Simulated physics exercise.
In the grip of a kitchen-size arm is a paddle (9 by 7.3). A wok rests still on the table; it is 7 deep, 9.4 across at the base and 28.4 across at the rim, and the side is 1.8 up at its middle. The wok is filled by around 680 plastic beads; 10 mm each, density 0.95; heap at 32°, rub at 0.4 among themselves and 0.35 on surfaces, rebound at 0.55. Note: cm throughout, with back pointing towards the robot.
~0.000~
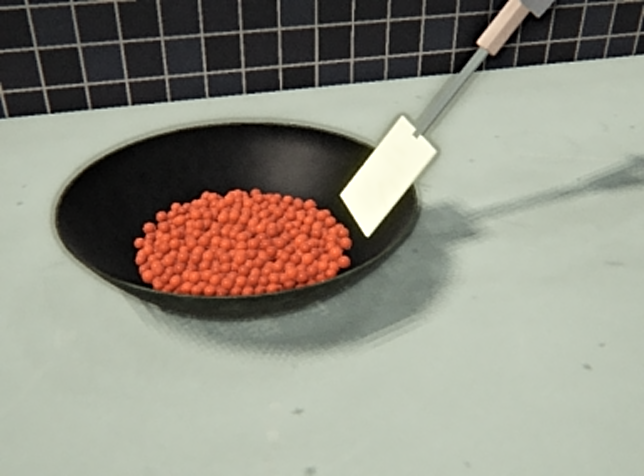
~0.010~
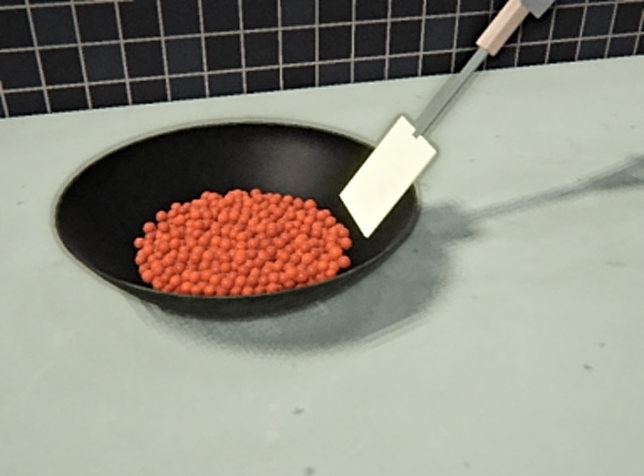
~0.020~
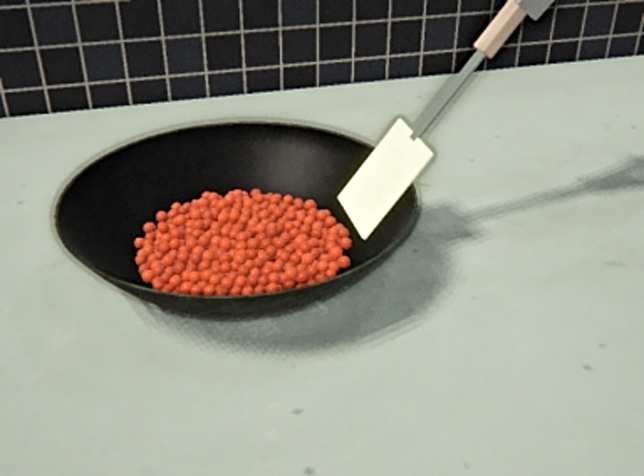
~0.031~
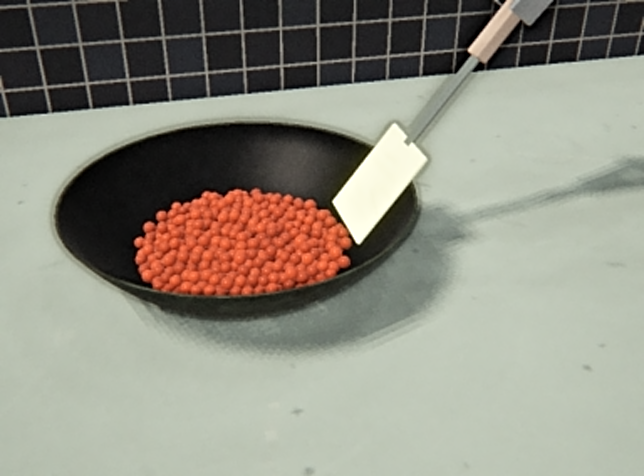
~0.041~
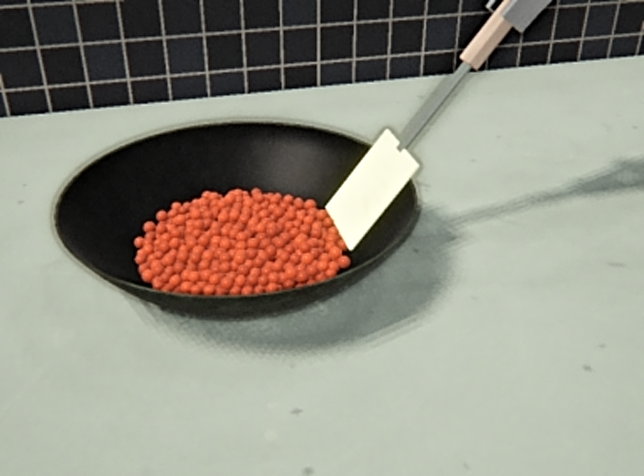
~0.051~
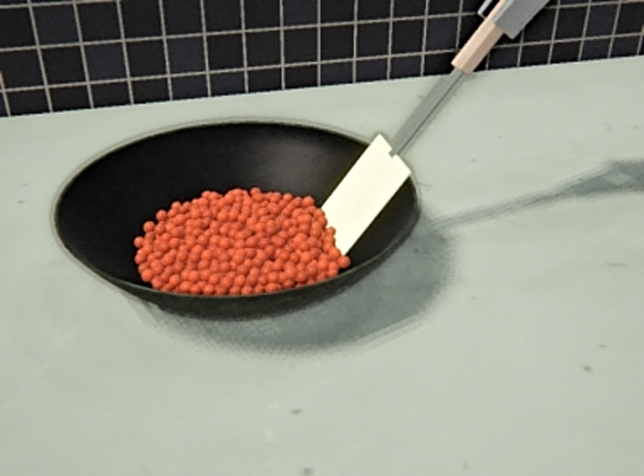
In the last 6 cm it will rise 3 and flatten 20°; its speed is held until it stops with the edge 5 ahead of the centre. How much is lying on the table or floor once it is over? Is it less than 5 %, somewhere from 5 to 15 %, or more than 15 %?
It is less than 5 %.
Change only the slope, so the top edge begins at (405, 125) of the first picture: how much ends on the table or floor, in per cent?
Near 0 in a hundred.
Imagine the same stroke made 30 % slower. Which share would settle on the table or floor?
Roughly 0 per cent, I'd say.
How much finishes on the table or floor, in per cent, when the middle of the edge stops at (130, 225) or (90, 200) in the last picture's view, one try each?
Respectively about 10 and 25 percent end on the table or floor.
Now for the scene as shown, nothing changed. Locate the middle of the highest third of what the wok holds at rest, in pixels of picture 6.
Roughly (149, 242).
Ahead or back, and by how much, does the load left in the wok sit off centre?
It sits some 4.0 centimetres ahead of centre.
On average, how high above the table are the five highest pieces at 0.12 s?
I'd say close to 5 cm on average.
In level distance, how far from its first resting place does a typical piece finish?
It comes to some 3 cm.
By 0.12 s, sloping 52°, highest piece 5 above the table; 683 in the wok.
By 0.18 s, sloping 44°, highest piece 5 above the table; 683 in the wok.
By 0.42 s, sloping 32°, highest piece 6 above the table; 683 in the wok.
By 1.47 s, sloping 32°, highest piece 5 above the table; 683 in the wok.
Final count, 683 in the wok. That is 0 % on the table or floor.
